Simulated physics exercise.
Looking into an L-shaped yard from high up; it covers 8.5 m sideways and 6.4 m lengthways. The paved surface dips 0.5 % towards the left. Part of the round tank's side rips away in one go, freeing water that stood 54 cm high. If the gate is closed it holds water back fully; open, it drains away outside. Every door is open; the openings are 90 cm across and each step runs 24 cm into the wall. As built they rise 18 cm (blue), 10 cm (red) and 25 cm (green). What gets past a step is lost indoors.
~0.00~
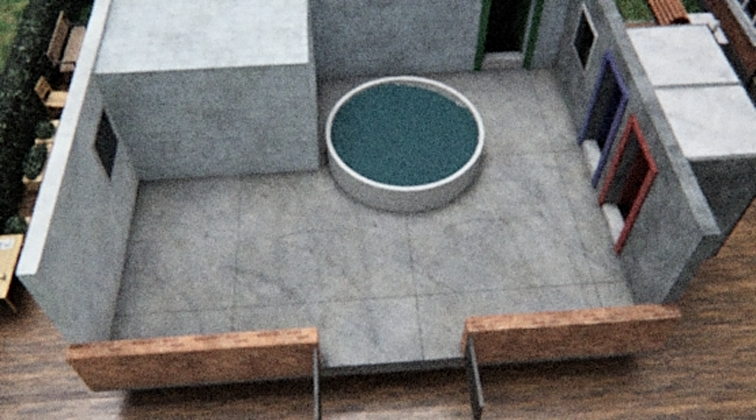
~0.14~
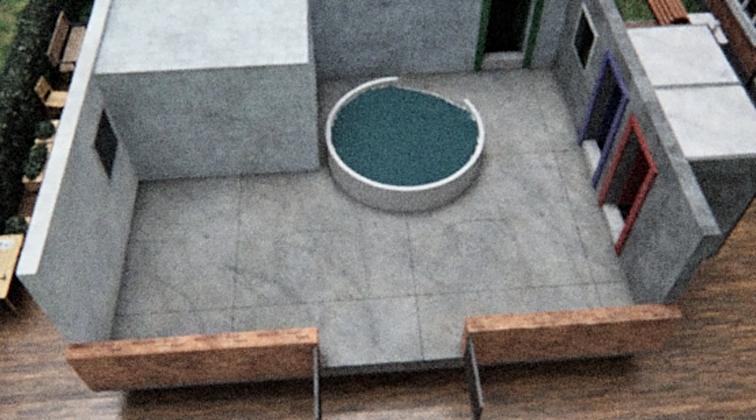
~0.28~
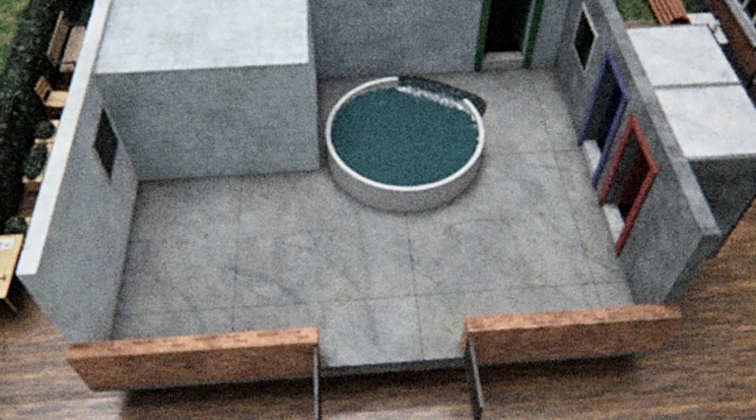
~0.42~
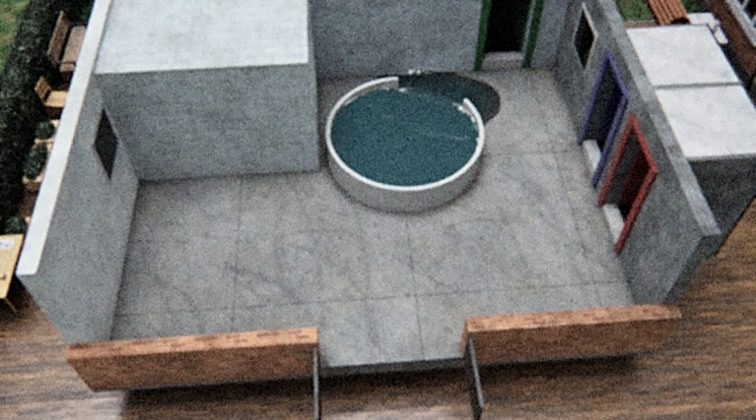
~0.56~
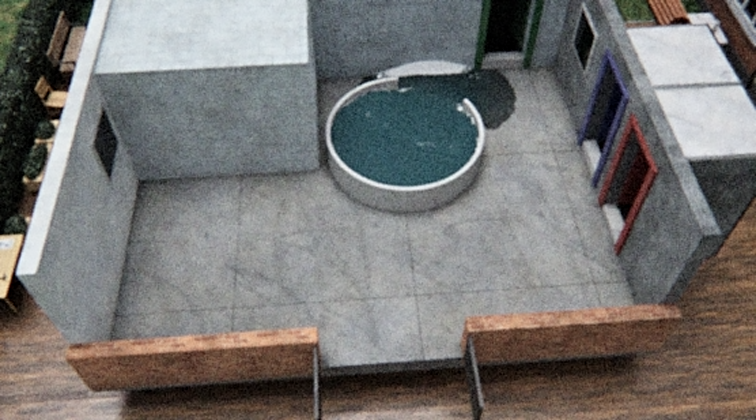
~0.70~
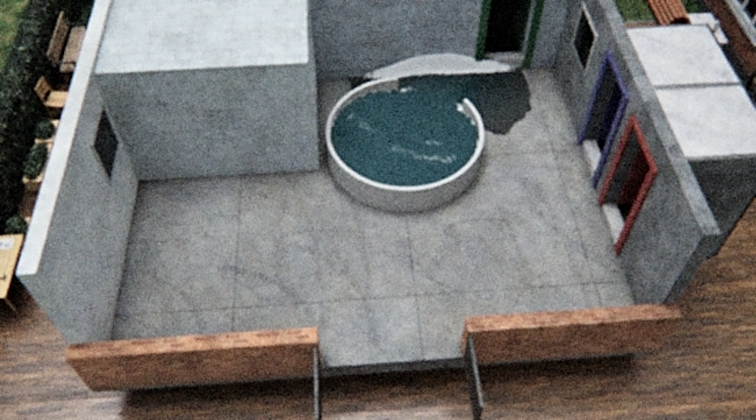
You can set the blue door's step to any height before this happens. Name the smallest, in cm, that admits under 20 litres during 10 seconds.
At least 6.5 cm or so.
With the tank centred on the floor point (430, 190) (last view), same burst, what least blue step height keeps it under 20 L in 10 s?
Some 7.5 cm.
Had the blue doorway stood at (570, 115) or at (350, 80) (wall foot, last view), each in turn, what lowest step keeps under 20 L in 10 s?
About 20 and 16 cm.
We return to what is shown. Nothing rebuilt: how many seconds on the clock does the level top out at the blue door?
At about 3.6 s.
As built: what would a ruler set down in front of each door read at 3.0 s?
In cm: Blue 9, red 3, green 24.
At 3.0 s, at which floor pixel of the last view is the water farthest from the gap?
Around (620, 264).
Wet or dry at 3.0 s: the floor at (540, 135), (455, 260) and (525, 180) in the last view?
In turn: Under water, not reached, under water.
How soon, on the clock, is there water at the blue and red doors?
Blue 2.2 s, red 2.6 s.
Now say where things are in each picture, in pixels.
Still water, 54 cm deep, in the round tank at (405, 133); the blue door at (600, 127) is dry, in the first picture.
The front is at a hidden place, 0.3 m from the gap on the far side; 0.4 m2 of floor is wet, 54 cm left at the back, in the second picture.
Water pours out on the far side and has run 0.7 m, to (479, 100); about 8 cm deep outside, 54 cm at the back, in the third picture.
The gap is on the far side, the front 1.2 m out at (488, 88); the back of the round tank holds 54 cm, in the fourth picture.
Water pours out on the far side and has run 1.6 m, to (499, 75); about 7 cm deep outside, 54 cm at the back, in the fifth picture.
The gap is on the far side, the front 2.1 m out at (517, 69); the back of the round tank holds 54 cm; the blue door at (600, 127), 3.3 m from the gap, is still 1.9 m from the nearest water, in the sixth picture.
After 1.4 s water covers 10 % of the floor, deepest (44 cm) near (428, 75); it has not reached the blue door.
After 3.0 s water covers 30 % of the floor, deepest (39 cm) near (553, 68); 9 cm at the blue door, 0 litres in over its 18 cm step.
After 10.0 s water covers 90 % of the floor, deepest (13 cm) near (106, 368); 6 cm at the blue door, 0 litres in over its 18 cm step.
At the blue door as built, the water arrived by 2.2 s and peaked near 11 cm at 3.6 s.
With a step of 6 cm, 25 litres would have come in within the 10 s; with 7 cm, 15 litres. So under 20 litres takes about 6.5 cm.
